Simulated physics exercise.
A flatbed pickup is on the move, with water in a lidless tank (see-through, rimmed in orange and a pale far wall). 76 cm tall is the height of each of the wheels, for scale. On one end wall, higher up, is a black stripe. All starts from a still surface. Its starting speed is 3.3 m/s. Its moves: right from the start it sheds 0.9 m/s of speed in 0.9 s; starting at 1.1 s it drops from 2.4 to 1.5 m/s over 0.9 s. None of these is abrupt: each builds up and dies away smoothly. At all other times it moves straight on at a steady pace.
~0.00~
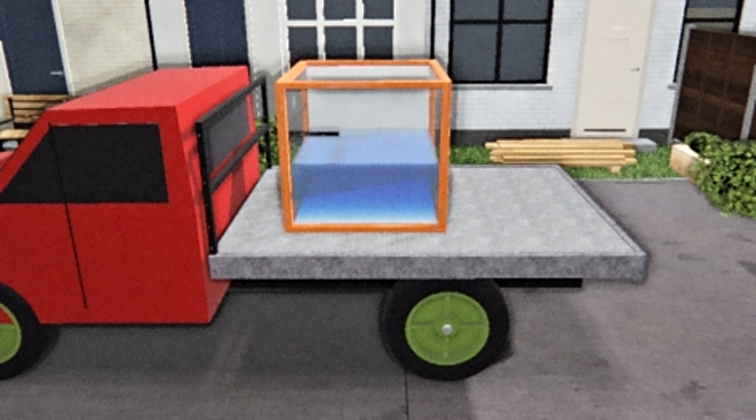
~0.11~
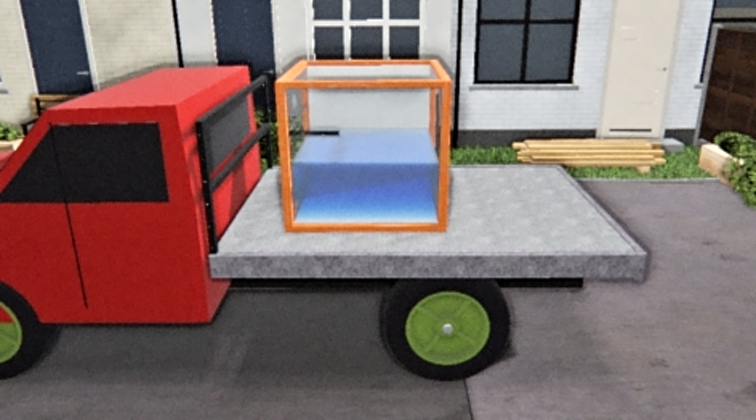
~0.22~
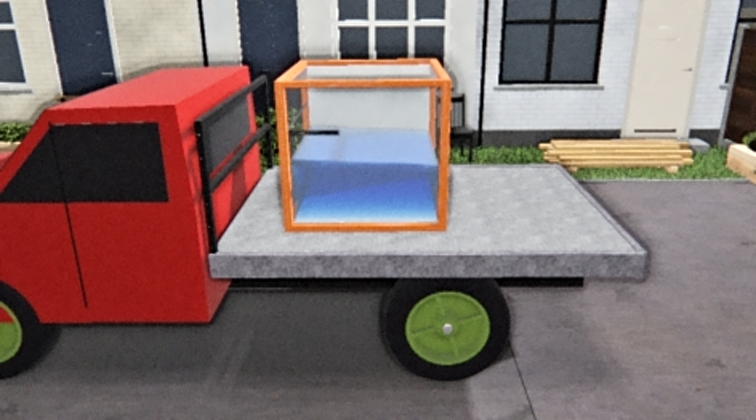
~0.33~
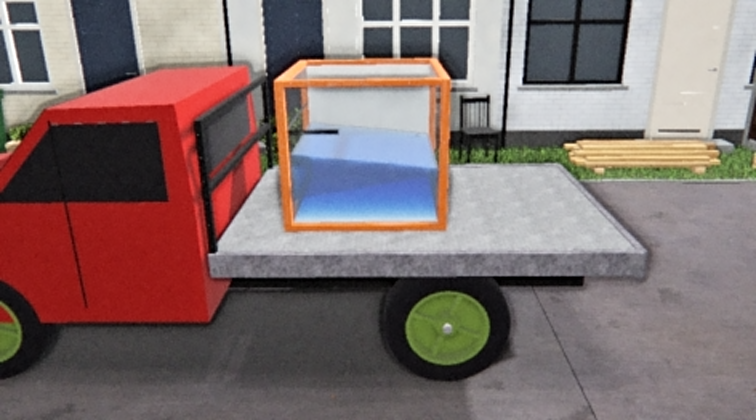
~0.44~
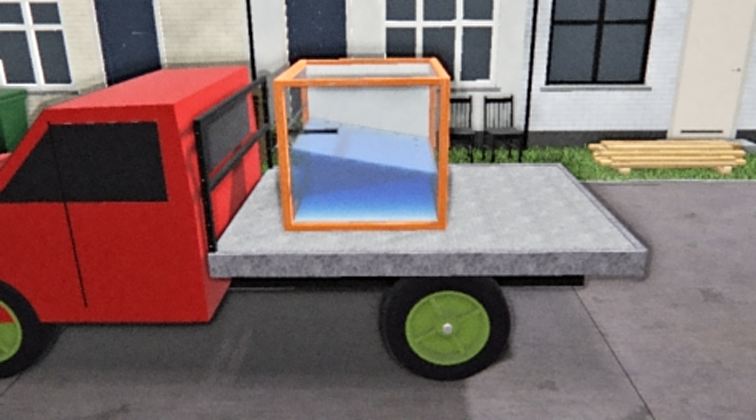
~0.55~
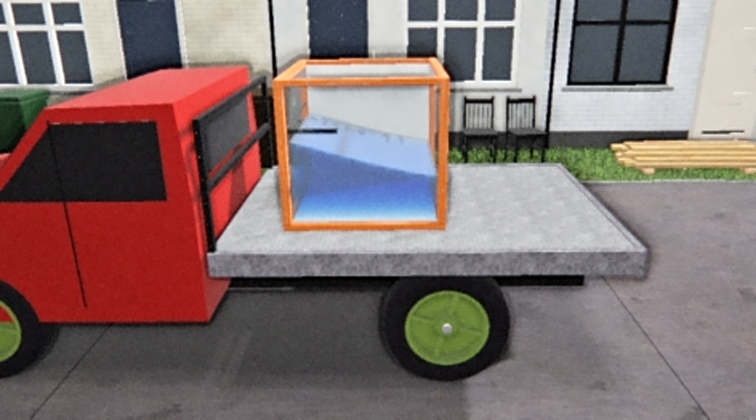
A red flatbed truck carrying an open, orange-edged tank of water rolled left past a row of houses, and the water, level at first, tilted gradually until it stood higher at the cab end.
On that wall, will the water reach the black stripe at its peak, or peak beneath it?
It peaks at or above the stripe.
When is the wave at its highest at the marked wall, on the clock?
Close to the 3.1 s mark.
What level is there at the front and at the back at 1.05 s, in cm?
Front reads 38 centimetres, back reads 40 centimetres.
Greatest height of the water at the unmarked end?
69 cm.
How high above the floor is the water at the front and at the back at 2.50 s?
Level: ~ 24 cm in front; 64 cm behind.
Then, 1.05 s in, the surface is 38 cm up at the front and 40 cm at the back; nothing has left.
Then, 1.75 s in, the surface is 60 cm up at the front and 25 cm at the back; nothing has left.
Then, 2.50 s in, the surface is 25 cm up at the front and 65 cm at the back; nothing has left.
Then, 4.99 s in, the waves are smaller; the highest at the front wall was 67 cm, at 3.10 s, against a line at 58 cm.
